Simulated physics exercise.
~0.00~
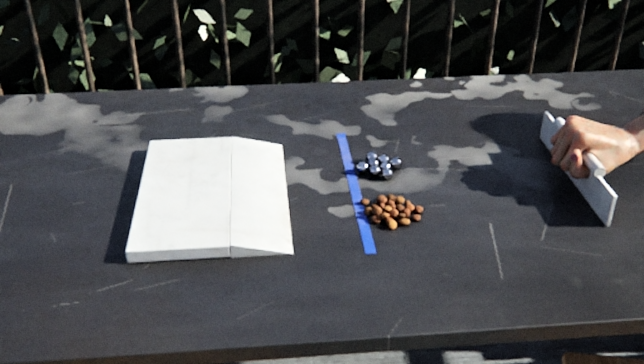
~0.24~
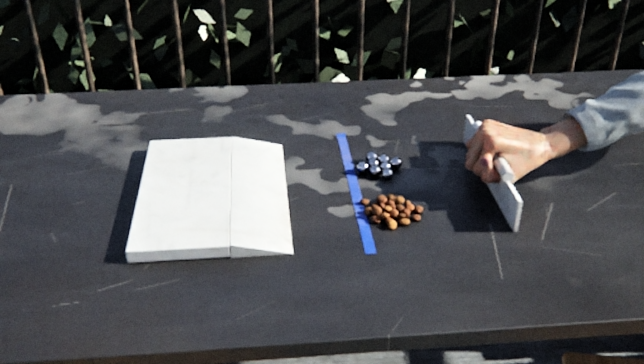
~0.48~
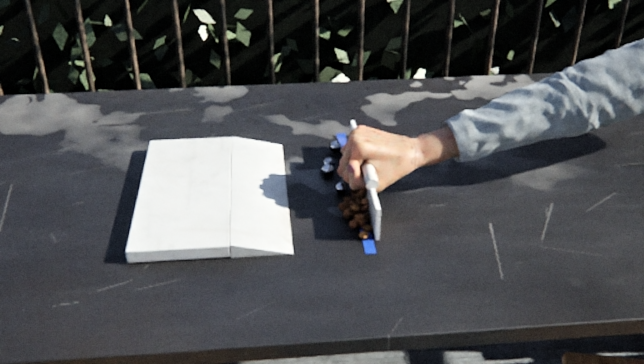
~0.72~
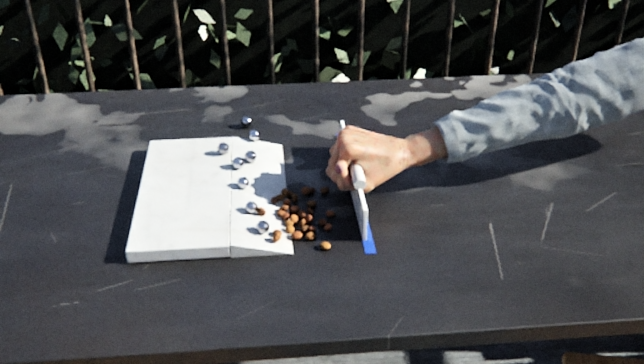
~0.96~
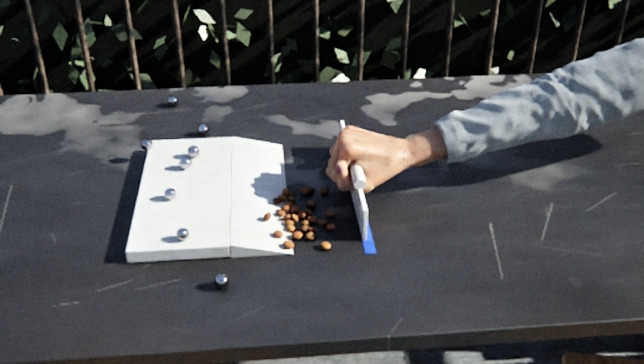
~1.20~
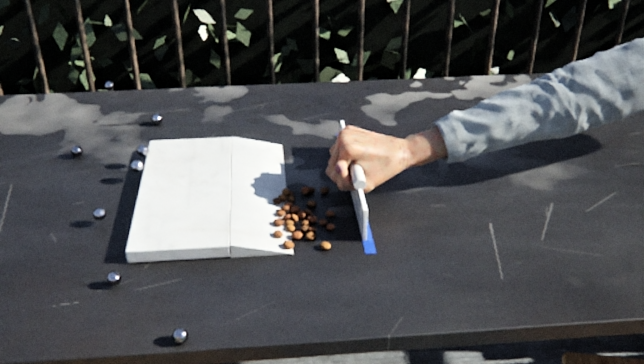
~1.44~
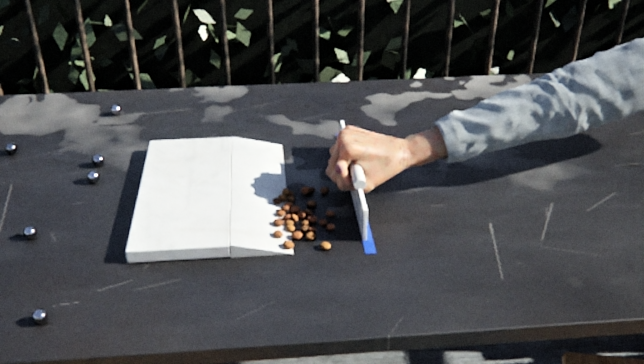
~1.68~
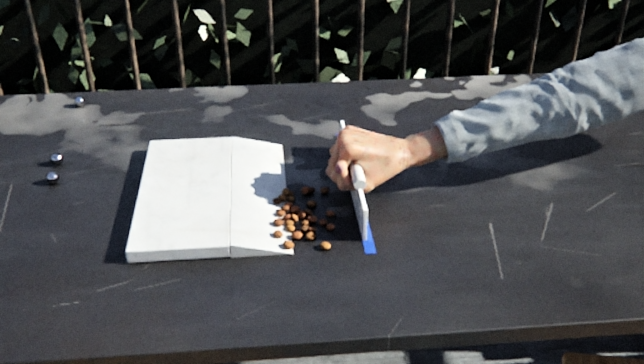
On a dark, scratched outdoor tabletop beside a railing, seen from above at an angle, a white slab with a sloping right edge lies left of a strip of blue tape. Shiny silver balls and, nearer the viewer, a pile of brown nut-like pieces sit by the tape. A hand sweeps a pale scraper leftward into both piles and stops at the tape. The balls roll up over the slab and spread across the table beyond, while the brown pieces bunch around the foot of the slope. Finally, three balls remain in view at the left, and the brown pieces lie still.
